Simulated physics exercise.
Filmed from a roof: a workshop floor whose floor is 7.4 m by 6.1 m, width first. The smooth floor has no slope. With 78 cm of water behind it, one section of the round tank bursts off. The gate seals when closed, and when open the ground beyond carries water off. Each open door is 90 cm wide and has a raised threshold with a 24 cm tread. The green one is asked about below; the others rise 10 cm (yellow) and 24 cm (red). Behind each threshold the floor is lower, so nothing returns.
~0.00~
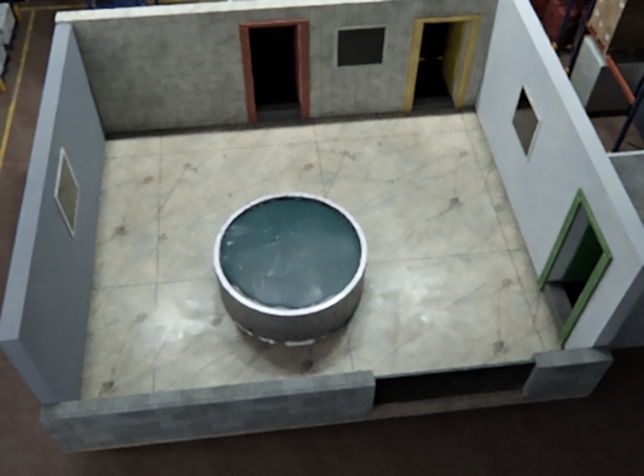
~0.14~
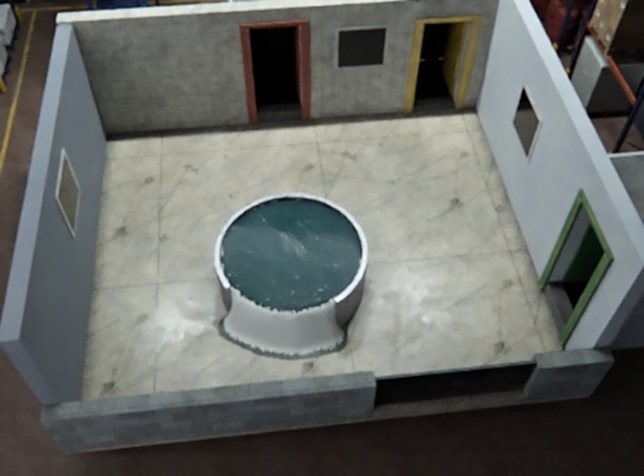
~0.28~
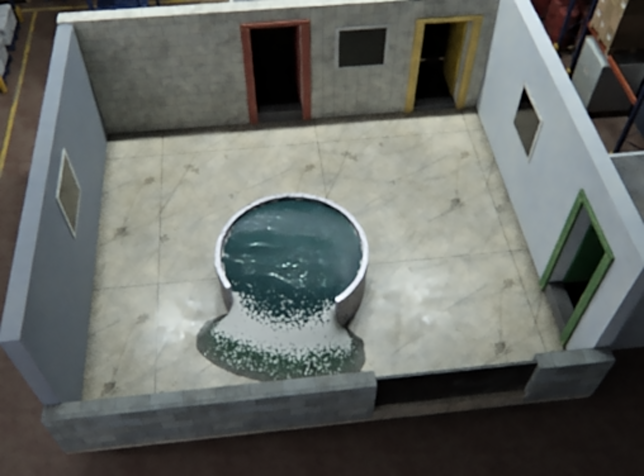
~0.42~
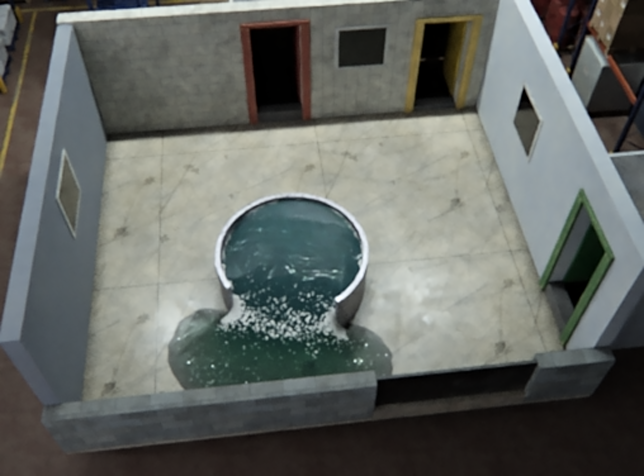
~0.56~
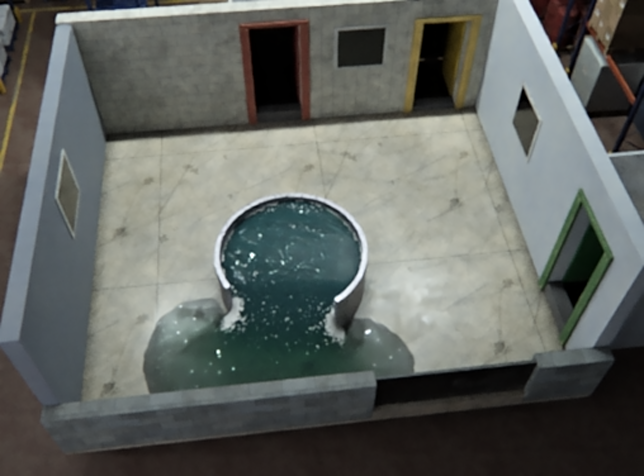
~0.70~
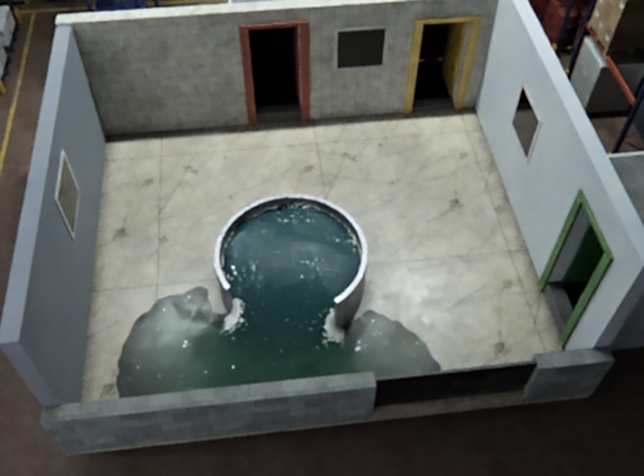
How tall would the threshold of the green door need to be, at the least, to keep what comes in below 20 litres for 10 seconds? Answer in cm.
It would have to be roughly 17 cm high.
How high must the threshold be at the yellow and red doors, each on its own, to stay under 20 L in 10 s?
Roughly 10.5 cm at yellow and 5.5 cm at red.
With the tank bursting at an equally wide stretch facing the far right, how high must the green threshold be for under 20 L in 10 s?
Some 8.0 cm.
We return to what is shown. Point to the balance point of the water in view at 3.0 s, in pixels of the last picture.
At about (275, 322).
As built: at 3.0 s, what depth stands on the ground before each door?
In cm: Yellow 0, green 22, red 0.
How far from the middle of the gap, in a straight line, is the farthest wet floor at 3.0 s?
Roughly 5.2 m.
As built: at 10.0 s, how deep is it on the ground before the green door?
About 5.0 cm.
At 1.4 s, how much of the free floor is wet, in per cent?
About 20 per cent.
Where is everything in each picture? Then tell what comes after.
The first picture shows still water, 78 cm deep, in the round tank at (291, 253); the green door at (569, 278) is dry.
In the second picture, the front is at (340, 345), 0.3 m from the gap at (280, 332); 0.4 m2 of floor is wet, 78 cm left at the back.
In the third picture, water pours out at (281, 333) and has run 0.8 m, to (348, 373); about 11 cm deep outside, 78 cm at the back.
In the fourth picture, the gap is at (281, 334), the front 1.3 m out at (193, 389); the back of the round tank holds 77 cm.
In the fifth picture, water pours out at (280, 335) and has run 1.8 m, to a hidden place; about 9 cm deep outside, 70 cm at the back.
In the sixth picture, the front is at a hidden place, 2.2 m from the gap at (280, 336); 5.9 m2 of floor is wet, 66 cm left at the back; 2.3 m in a straight line remain to the green door at (570, 279).
After 1.4 s water covers 20 % of the floor, deepest (55 cm) near (290, 394); it has not reached the green door.
After 3.0 s water covers 55 % of the floor, deepest (36 cm) near (79, 429); 22 cm at the green door, 0 litres in over its 25 cm threshold.
After 10.0 s water covers 100 % of the floor, deepest (12 cm) near (475, 249); 5 cm at the green door, 0 litres in over its 25 cm threshold.
At the green door as built, the water arrived by 1.8 s and peaked near 25 cm at 2.6 s.
With a threshold of 15 cm, 37 litres would have come in within the 10 s; with 20.5 cm, 6 litres. So under 20 litres takes about 17 cm.
